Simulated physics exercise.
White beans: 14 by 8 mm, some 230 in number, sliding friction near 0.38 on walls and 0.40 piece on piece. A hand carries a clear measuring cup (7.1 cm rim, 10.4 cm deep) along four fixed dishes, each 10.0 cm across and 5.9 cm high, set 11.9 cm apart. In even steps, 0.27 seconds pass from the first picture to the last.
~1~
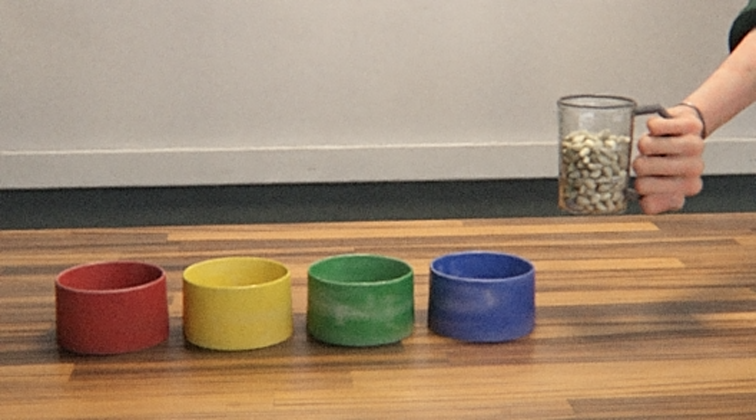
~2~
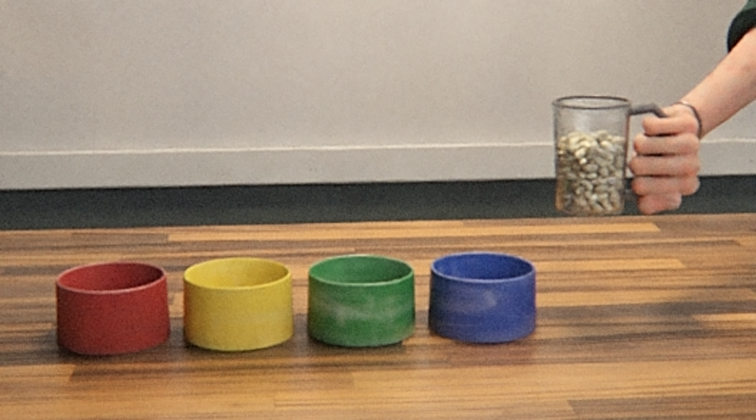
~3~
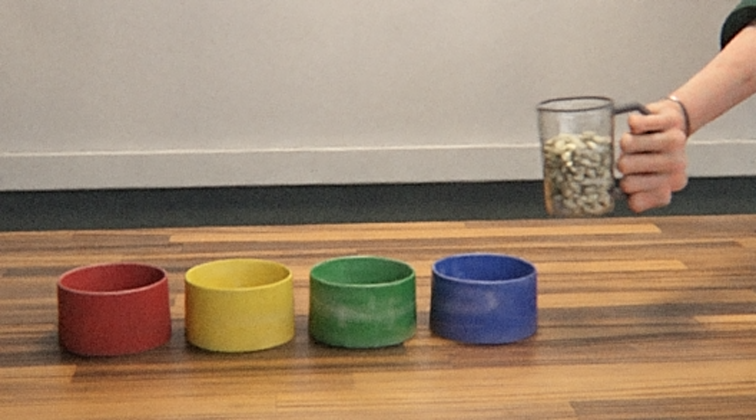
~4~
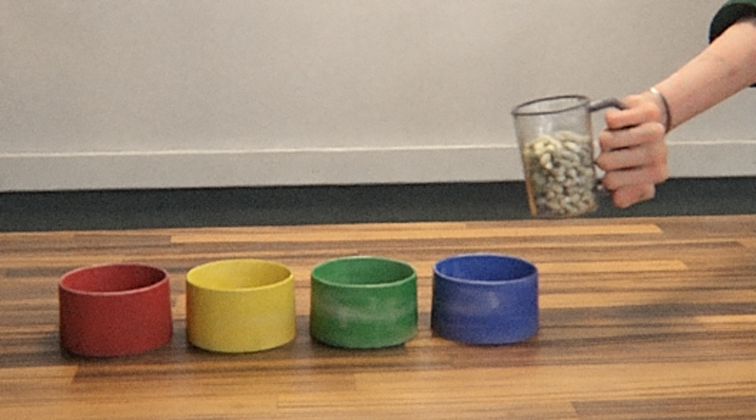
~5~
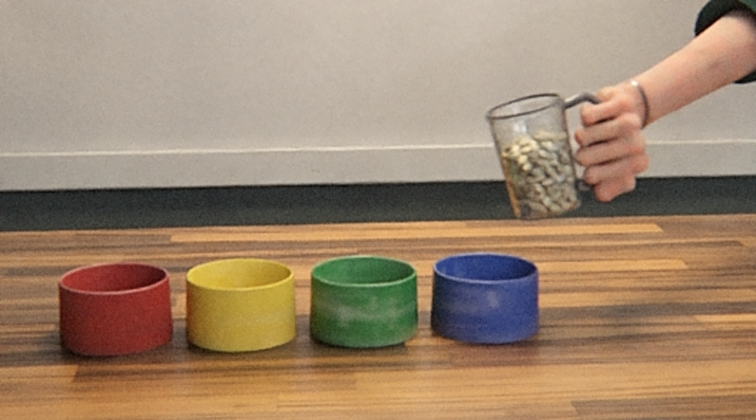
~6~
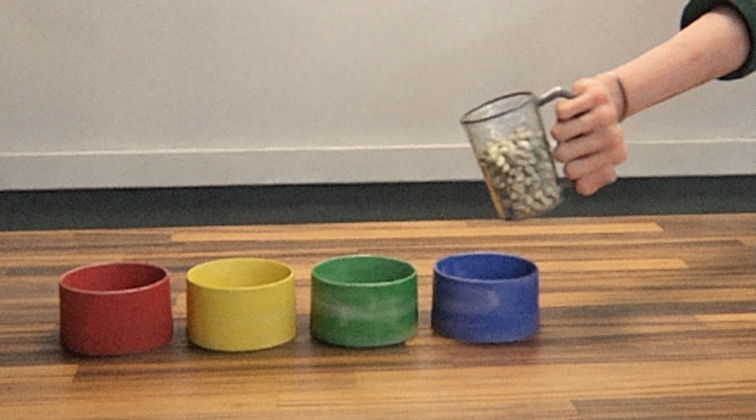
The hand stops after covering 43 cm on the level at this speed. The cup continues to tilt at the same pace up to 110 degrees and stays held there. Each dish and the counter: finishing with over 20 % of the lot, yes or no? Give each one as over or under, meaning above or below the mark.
Red dish: Over, blue dish: Under, green dish: Under, yellow dish: Under, counter: Over.
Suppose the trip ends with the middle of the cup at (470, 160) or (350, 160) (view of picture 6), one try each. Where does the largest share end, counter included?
On the first run most goes to green, and on the second to yellow.
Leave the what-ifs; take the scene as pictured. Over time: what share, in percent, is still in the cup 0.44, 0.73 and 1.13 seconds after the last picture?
Around 100 per cent at the first moment, 100 at the second and 25 at the third.
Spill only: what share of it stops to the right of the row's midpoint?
About 0 per cent.
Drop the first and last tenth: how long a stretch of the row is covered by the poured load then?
About 23 cm.
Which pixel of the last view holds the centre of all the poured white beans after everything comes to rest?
Near (61, 333).
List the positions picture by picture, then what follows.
Cup at (595, 155), tilt 0 degrees, lip at (560, 102), moved 0.0 cm; middle of the pieces at (598, 168); blue dish at (482, 266); green dish at (361, 269); yellow dish at (237, 273); red dish at (111, 276), in the first frame.
Cup at (591, 156), tilt 1 degrees, lip at (555, 104), moved 0.5 cm; middle of the pieces at (594, 168), in the second frame.
Cup at (578, 157), tilt 5 degrees, lip at (539, 107), moved 1.9 cm; middle of the pieces at (582, 170), in the third frame.
Cup at (558, 158), tilt 10 degrees, lip at (514, 112), moved 3.9 cm; middle of the pieces at (563, 170), in the fourth frame.
Cup at (536, 157), tilt 15 degrees, lip at (488, 116), moved 6.0 cm; middle of the pieces at (543, 169), in the fifth frame.
Cup at (515, 157), tilt 20 degrees, lip at (463, 121), moved 8.1 cm; middle of the pieces at (523, 168); blue dish at (486, 267); green dish at (364, 270); yellow dish at (240, 274); red dish at (114, 277), in the sixth frame.
Then, 0.44 s after the last picture, tilt 63 degrees; cup holds 100 %.
Then, 0.73 s after the last picture, tilt 92 degrees; cup holds 100 %.
Then, 1.13 s after the last picture, tilt 110 degrees; cup holds 25 %, red 25 %.
In the end, red 50 %, blue 0 %, green 0 %, yellow 0 %, counter 50 %.
